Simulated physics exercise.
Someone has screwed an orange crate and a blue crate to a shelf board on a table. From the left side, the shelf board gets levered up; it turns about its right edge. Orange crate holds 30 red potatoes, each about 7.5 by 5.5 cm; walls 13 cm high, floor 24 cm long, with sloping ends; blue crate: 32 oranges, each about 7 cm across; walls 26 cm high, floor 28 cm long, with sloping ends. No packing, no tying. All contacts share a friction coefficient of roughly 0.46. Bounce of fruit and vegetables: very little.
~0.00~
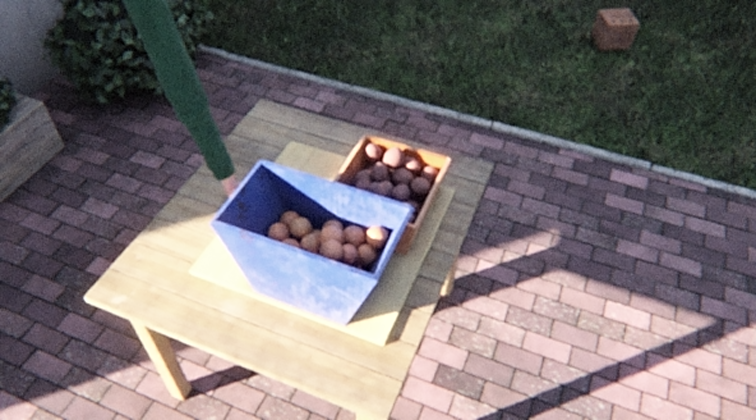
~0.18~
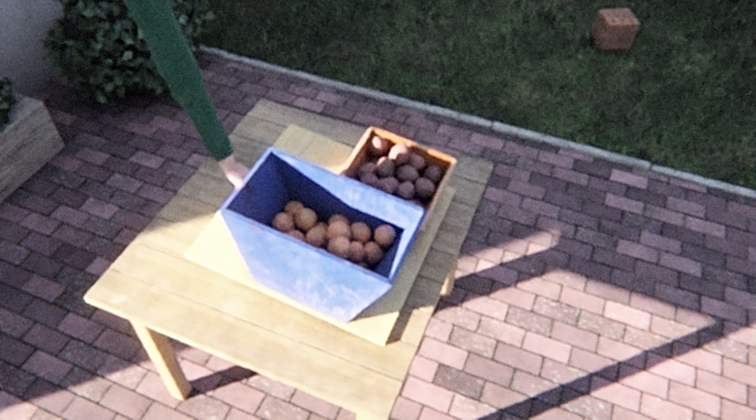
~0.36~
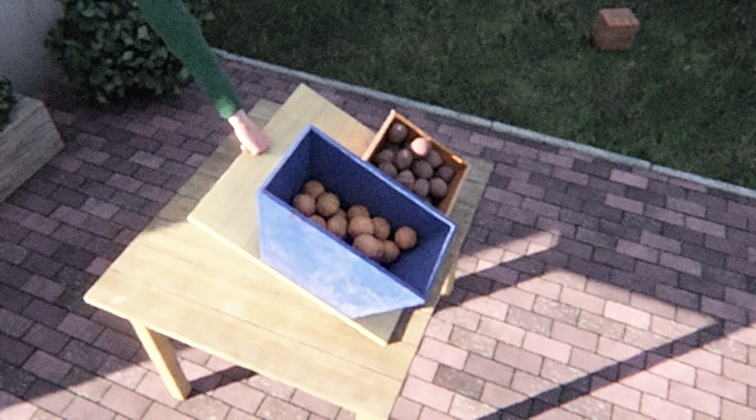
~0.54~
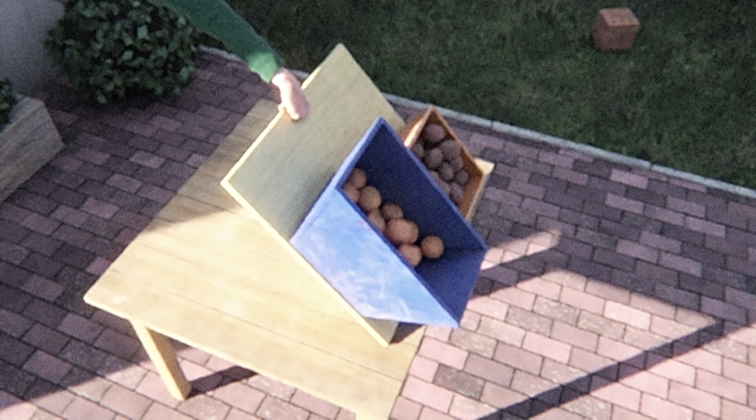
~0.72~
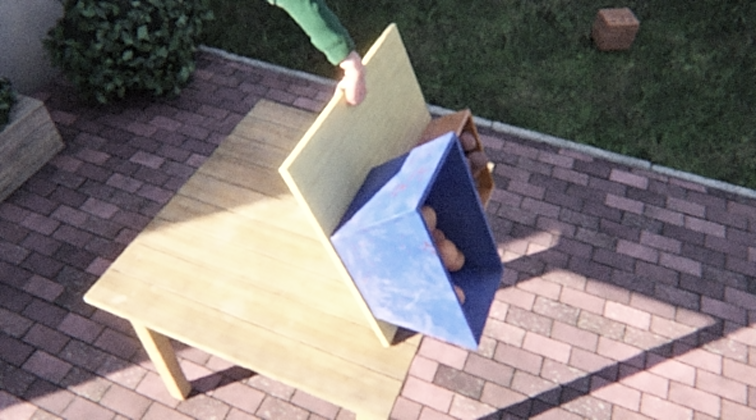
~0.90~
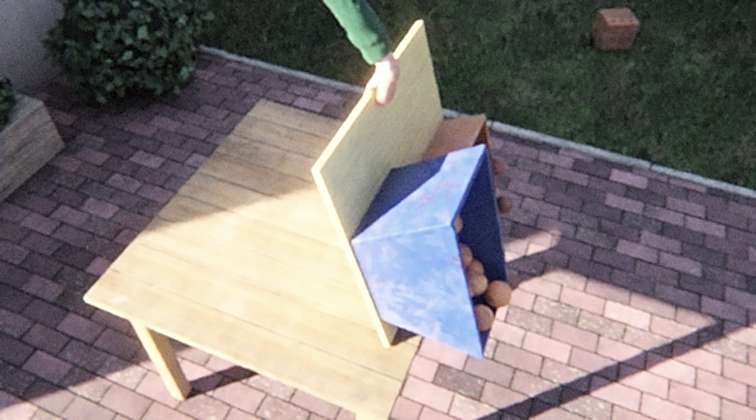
Green-sleeved arm levering up a wooden board from the left, tilting blue and orange crates rightward until round potatoes tumble out.
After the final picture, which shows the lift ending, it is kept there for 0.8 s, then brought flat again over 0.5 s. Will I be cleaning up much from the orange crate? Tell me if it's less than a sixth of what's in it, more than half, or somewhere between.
You'll be cleaning up somewhere between a sixth and a half of it.
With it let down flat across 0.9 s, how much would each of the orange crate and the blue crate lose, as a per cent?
In that case orange crate 30 %, blue crate 50 %.
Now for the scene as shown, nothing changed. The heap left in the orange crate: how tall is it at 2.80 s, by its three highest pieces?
I'd say some 11 cm high.
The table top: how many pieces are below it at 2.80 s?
About 30.
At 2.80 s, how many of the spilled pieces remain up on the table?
Tally: Some 0.
After 1.20 s, tilt 74°; 7 of 30 out of the orange crate and 8 of 32 out of the blue crate.
After 1.58 s, tilt 74°; 10 of 30 out of the orange crate and 12 of 32 out of the blue crate.
After 2.12 s, tilt 5°; 12 of 30 out of the orange crate and 17 of 32 out of the blue crate.
Outcome (at 2.80 s), 12 of 30 out of the orange crate and 17 of 32 out of the blue crate. Asked share, 12 of 30, 40 per cent.
